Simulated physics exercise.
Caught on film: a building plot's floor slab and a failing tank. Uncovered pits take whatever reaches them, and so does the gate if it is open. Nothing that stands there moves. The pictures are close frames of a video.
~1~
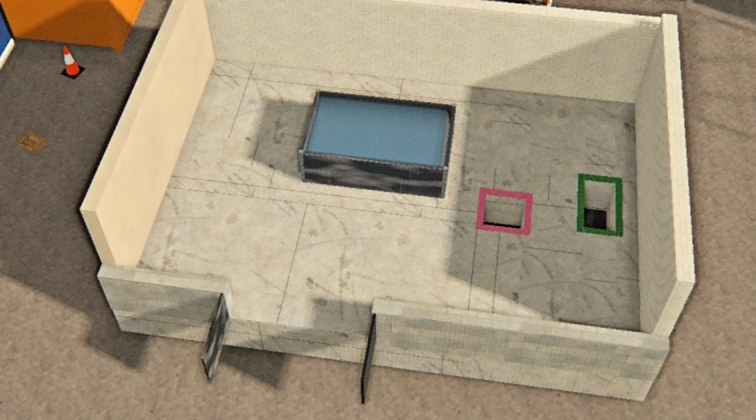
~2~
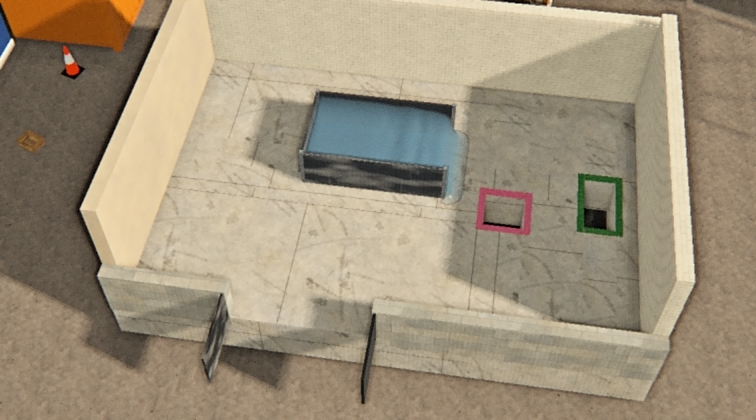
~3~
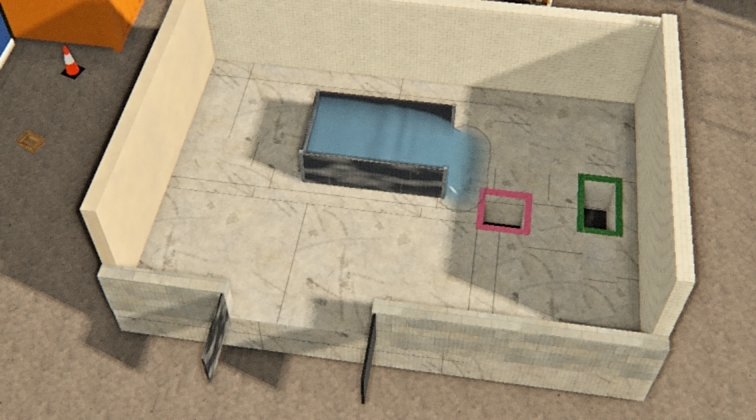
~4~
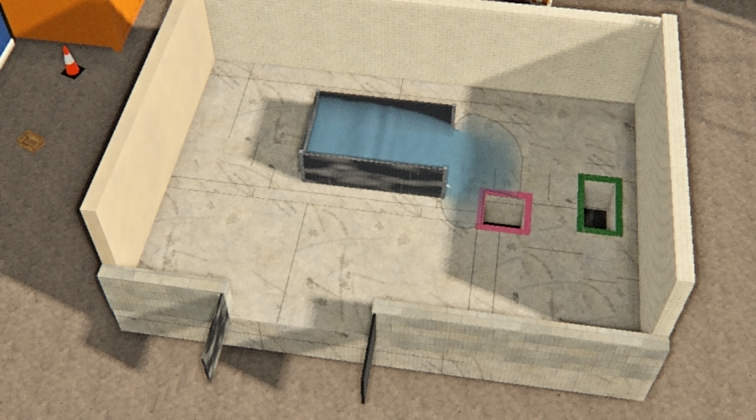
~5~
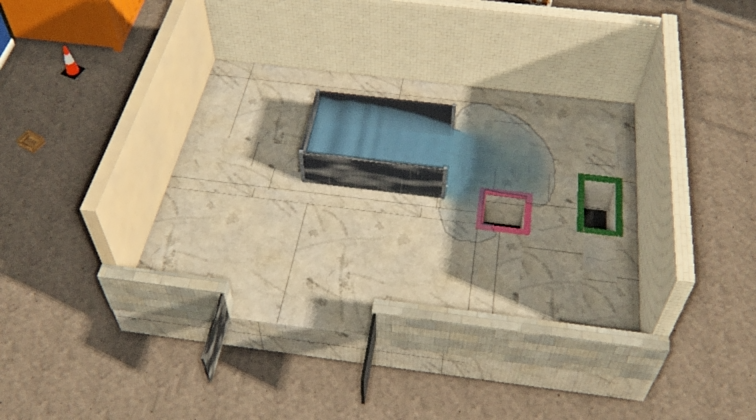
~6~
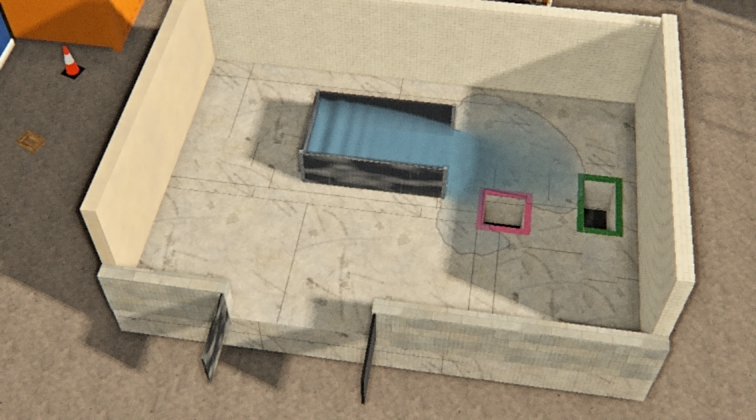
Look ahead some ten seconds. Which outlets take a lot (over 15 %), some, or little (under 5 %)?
The gate takes under 5 %; the green pit takes over 15 %; the pink pit takes over 15 %.
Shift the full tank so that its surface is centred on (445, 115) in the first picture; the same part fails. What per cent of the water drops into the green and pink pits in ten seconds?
In per cent: Green 50, pink 0.
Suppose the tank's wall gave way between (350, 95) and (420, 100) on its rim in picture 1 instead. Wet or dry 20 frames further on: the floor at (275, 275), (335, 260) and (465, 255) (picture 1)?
In turn: Clear, clear, free of water.
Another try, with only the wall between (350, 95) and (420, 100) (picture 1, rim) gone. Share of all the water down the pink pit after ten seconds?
Per cent: Pink 2.
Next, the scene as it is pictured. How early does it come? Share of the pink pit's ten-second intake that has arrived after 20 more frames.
About 75 per cent.
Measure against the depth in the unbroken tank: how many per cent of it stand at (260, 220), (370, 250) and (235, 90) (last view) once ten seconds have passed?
In turn 0, 2 and 6 in a hundred.
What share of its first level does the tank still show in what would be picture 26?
Close to 22 %.
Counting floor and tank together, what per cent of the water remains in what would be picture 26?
About 64 per cent.
A moment on, water covers 20 % of the floor; the gate 0 %, the green pit 4 %, the pink pit 7 %.
Next, water covers 25 % of the floor; the gate 0 %, the green pit 9 %, the pink pit 13 %.
Then, water covers 30 % of the floor; the gate 0 %, the green pit 17 %, the pink pit 18 %.
Later, water covers 45 % of the floor; the gate 0 %, the green pit 29 %, the pink pit 22 %.
In the end, water covers 60 % of the floor; the gate 0 %, the green pit 35 %, the pink pit 25 %.
